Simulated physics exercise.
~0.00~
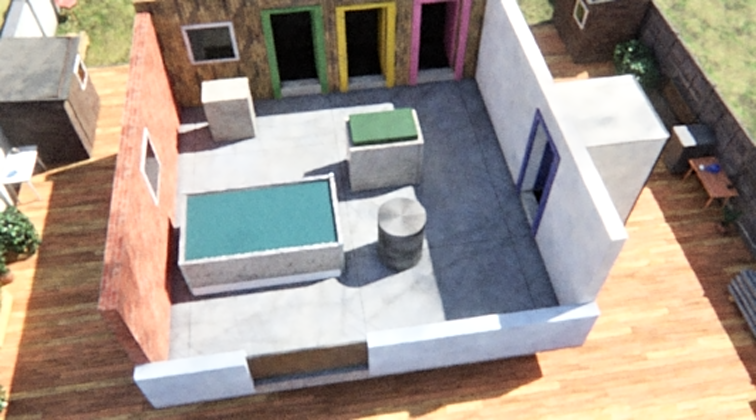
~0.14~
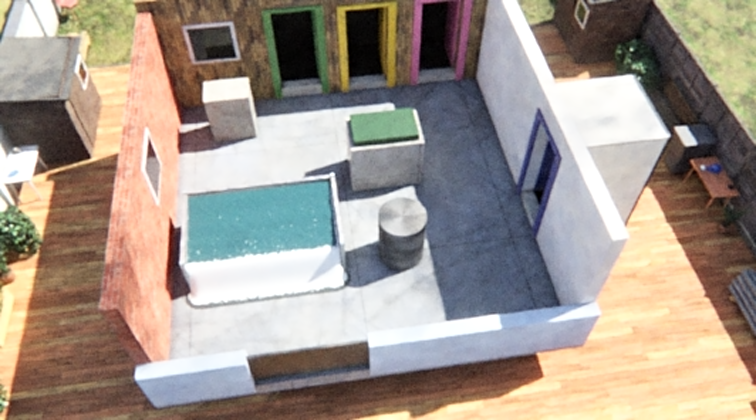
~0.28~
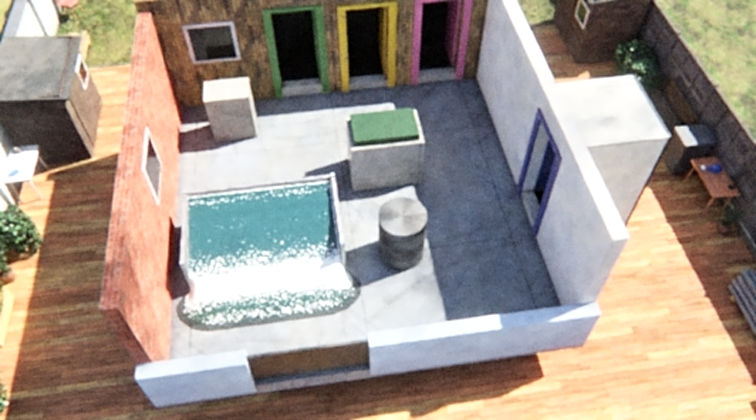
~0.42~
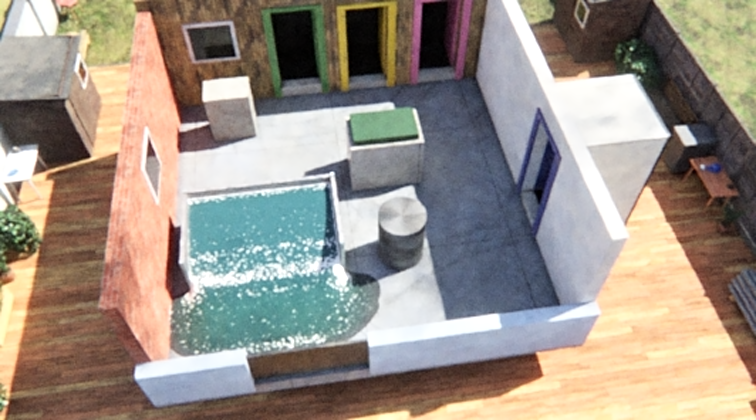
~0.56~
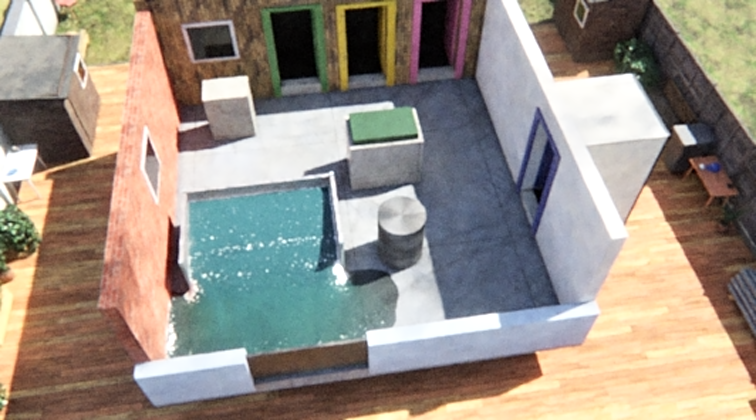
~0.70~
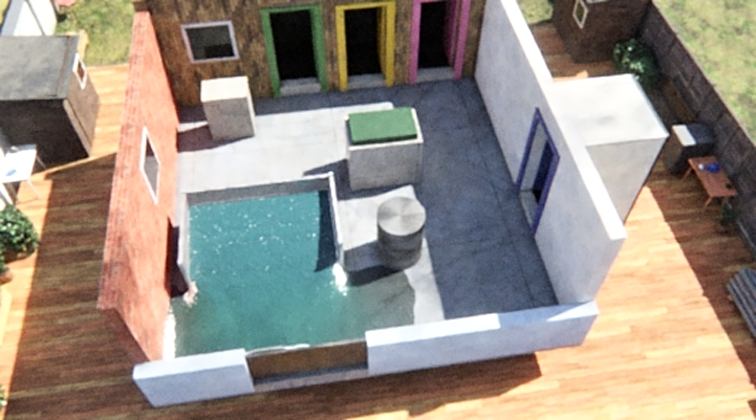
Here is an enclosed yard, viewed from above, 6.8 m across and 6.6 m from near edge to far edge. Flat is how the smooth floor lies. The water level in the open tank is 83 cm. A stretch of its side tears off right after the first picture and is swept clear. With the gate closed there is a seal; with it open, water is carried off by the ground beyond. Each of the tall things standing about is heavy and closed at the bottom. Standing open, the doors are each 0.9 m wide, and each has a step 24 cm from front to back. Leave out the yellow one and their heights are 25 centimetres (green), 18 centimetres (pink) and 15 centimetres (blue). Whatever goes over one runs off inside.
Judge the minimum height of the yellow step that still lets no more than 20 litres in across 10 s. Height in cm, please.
My estimate is 7 cm.
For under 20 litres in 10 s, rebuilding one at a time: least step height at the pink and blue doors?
About 12.0 cm at pink and 11.5 cm at blue.
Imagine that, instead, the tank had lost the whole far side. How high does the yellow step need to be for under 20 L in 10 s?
Then something near 18 cm.
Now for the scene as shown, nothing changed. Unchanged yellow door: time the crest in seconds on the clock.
Around 6.5 seconds.
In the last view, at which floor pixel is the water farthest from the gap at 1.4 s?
Roughly at (510, 335) in the last view.
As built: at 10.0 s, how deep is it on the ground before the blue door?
It stands about 8.0 centimetres deep.
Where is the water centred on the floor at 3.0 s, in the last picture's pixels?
(311, 288) or so.
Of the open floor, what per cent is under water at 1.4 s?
Approximately 20 % of it.
After 1.4 s water covers 20 % of the floor, deepest (66 cm) near (167, 383); it has not reached the yellow door.
After 3.0 s water covers 45 % of the floor, deepest (31 cm) near (561, 327); it has not reached the yellow door.
After 10.0 s water covers 100 % of the floor, deepest (17 cm) near (476, 95); 9 cm at the yellow door, 0 litres in over its 17 cm step.
At the yellow door as built, the water arrived by 5.4 s and peaked near 13 cm at 6.6 s.
With a step of 6.5 cm, 25 litres would have come in within the 10 s; with 9 cm, 8 litres. So under 20 litres takes about 7 cm.
